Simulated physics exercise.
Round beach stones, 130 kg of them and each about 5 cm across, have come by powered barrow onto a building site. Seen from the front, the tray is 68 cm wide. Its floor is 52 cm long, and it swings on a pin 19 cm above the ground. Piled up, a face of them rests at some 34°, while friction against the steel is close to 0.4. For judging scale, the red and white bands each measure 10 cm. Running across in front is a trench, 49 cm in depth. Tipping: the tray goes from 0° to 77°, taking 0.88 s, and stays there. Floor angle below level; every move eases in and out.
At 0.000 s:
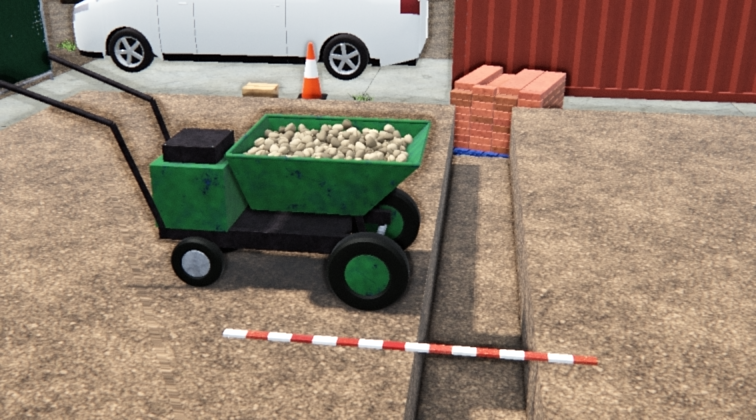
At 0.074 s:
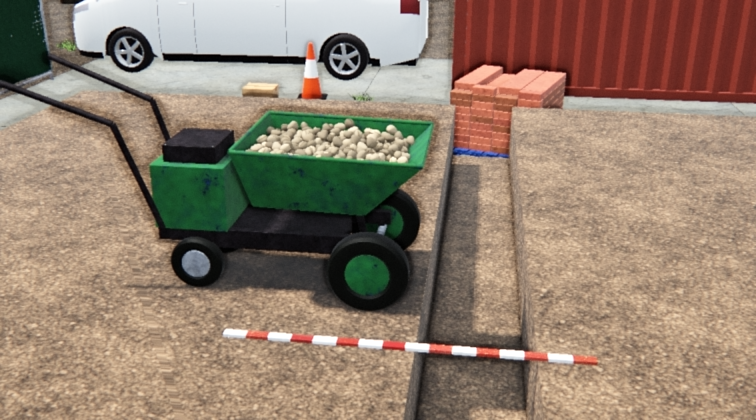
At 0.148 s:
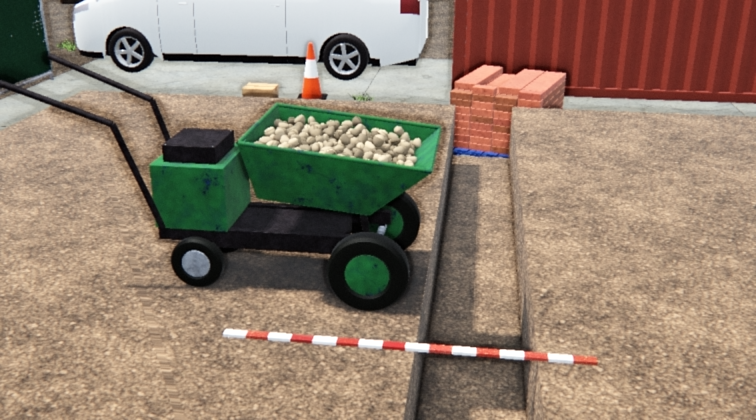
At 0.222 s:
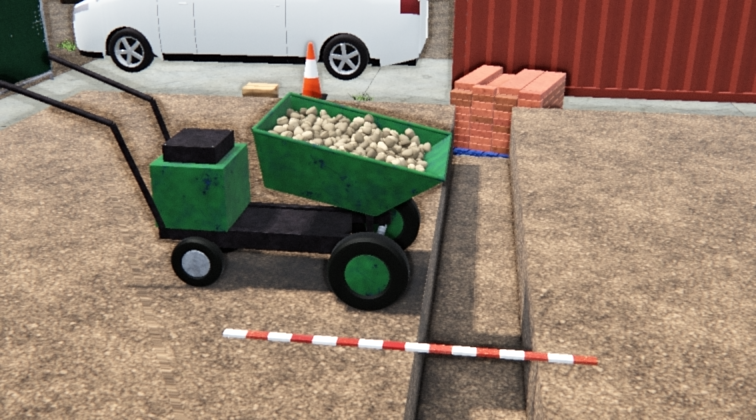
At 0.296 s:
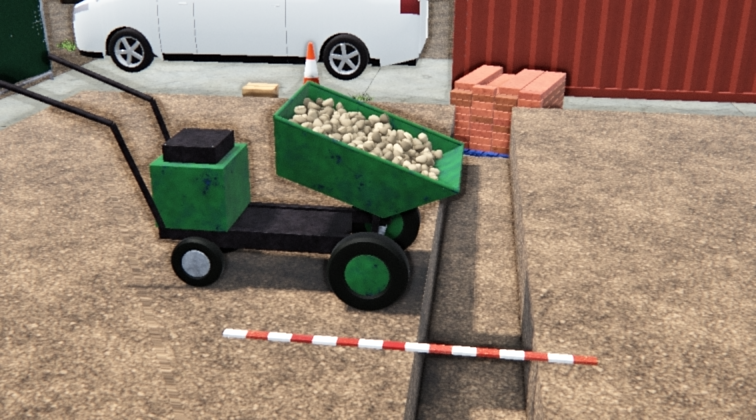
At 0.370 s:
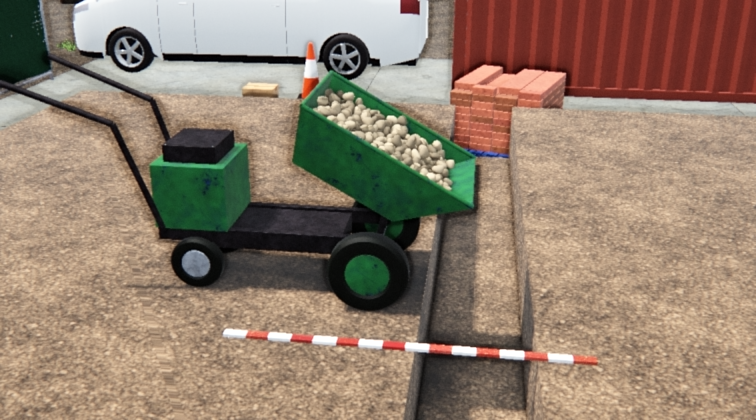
On a building site, a green powered barrow stood still beside a trench while its tray, loaded with round pale stones, slid forward and tilted steadily down to the right.
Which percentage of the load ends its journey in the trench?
Roughly 52 per cent.
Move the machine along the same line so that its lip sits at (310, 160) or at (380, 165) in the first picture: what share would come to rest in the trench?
Roughly 90 percent for the first, and 95 percent for the second.
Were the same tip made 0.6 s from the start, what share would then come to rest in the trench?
It would be near 45 percent.
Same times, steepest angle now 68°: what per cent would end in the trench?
It would be near 40 per cent.
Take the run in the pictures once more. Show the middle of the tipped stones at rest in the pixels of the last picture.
Their middle lands near (521, 352).
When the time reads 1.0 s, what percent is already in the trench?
About 30%.
After 0.7 s the floor is at 65°; 100 % in the tray; the foremost stones are at (504, 238).
After 1.0 s the floor is at 77°; 35 % in the tray, 32 % in the trench, 33 % past the trench; the foremost stones are at (614, 286).
After 1.3 s the floor is at 77°; 2 % in the tray, 49 % in the trench, 49 % past the trench; the foremost stones are past the picture's edge.
After 3.3 s the floor is at 77°; 0 % in the tray, 52 % in the trench, 48 % past the trench; the foremost stones are past the picture's edge.
